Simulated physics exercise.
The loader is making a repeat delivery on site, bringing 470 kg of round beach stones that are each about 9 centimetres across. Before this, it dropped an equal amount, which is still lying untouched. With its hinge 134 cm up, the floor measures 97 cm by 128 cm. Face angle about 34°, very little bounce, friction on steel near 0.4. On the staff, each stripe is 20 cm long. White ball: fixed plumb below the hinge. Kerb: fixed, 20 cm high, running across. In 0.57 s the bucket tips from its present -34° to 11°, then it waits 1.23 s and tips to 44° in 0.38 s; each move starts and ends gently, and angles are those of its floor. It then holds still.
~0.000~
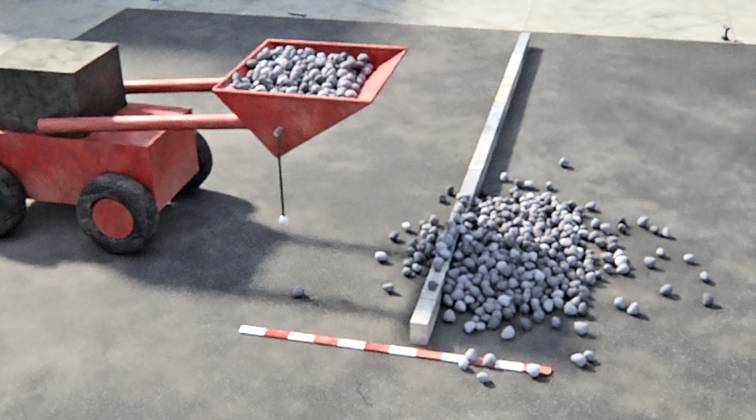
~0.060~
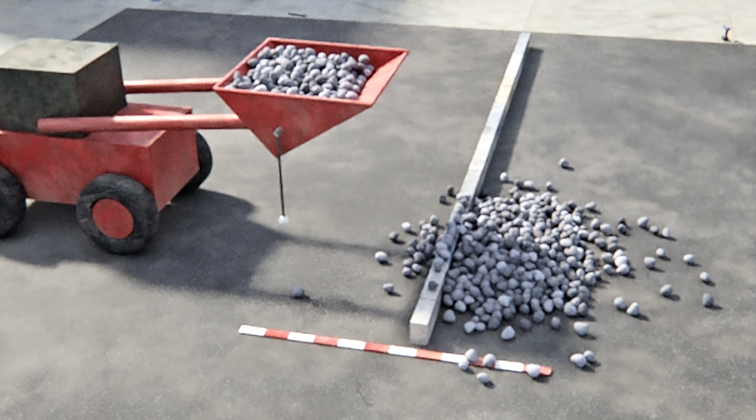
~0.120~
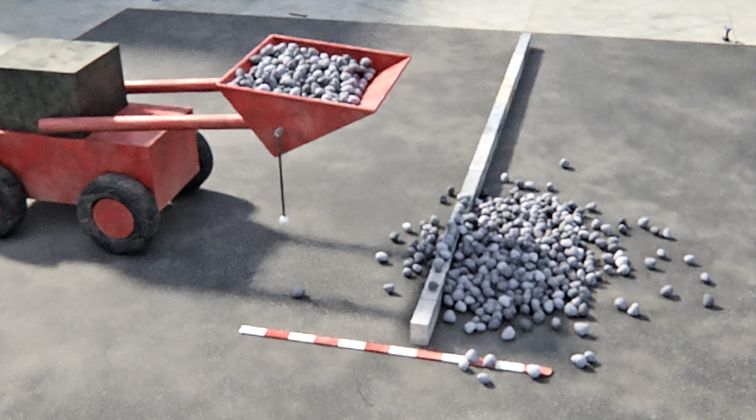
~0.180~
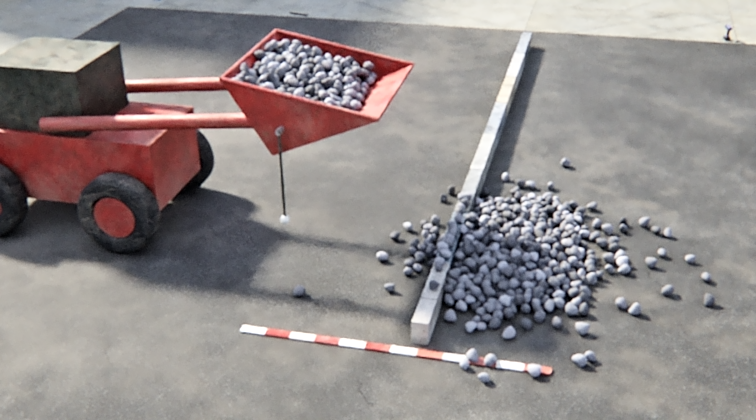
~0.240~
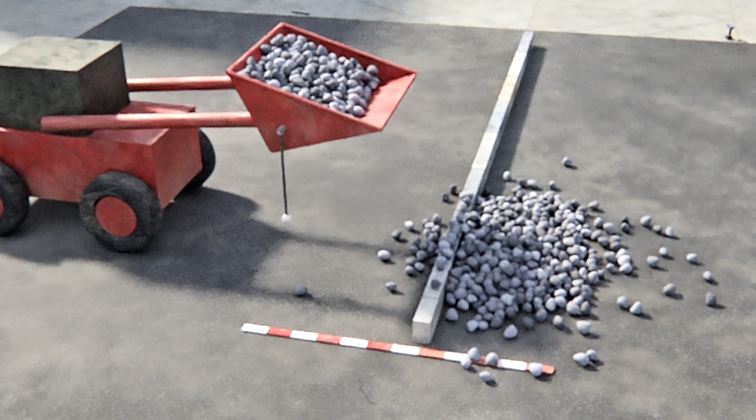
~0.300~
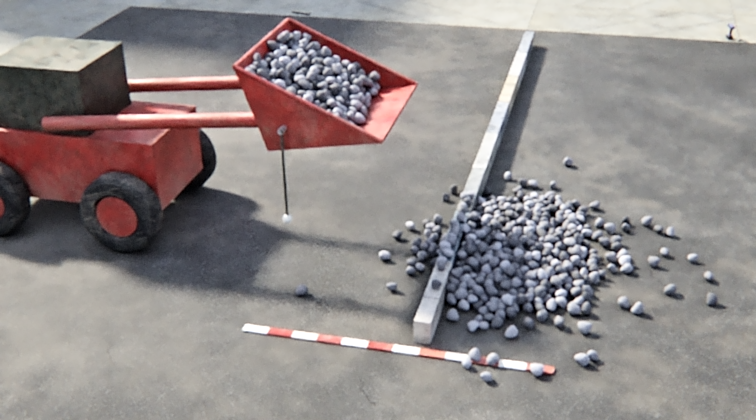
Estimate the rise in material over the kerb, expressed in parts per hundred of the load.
Close to 7 parts in a hundred.
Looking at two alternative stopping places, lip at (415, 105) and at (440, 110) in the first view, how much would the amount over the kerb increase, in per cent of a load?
Case one about 45 %, case two about 65 %.
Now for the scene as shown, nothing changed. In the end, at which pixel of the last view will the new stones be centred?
Their centre ends up near (412, 237).
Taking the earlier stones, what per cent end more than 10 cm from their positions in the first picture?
I'd say roughly 5 per cent of them.
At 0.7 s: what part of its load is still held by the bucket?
That works out to about 100 %.
After 0.4 s the floor is at 4°; in per cent of one load, 100 in the bucket, 8 on this side of the kerb, 92 over the kerb; the foremost stones are at (678, 261).
After 0.7 s the floor is at 11°; in per cent of one load, 100 in the bucket, 8 on this side of the kerb, 92 over the kerb; the foremost stones are at (678, 261).
After 2.6 s the floor is at 44°; in per cent of one load, 3 in the bucket, 98 on this side of the kerb, 99 over the kerb; the foremost stones are at (678, 261).
After 5.4 s the floor is at 44°; in per cent of one load, 0 in the bucket, 101 on this side of the kerb, 99 over the kerb; the foremost stones are at (678, 261). Net gain over the kerb, 7.
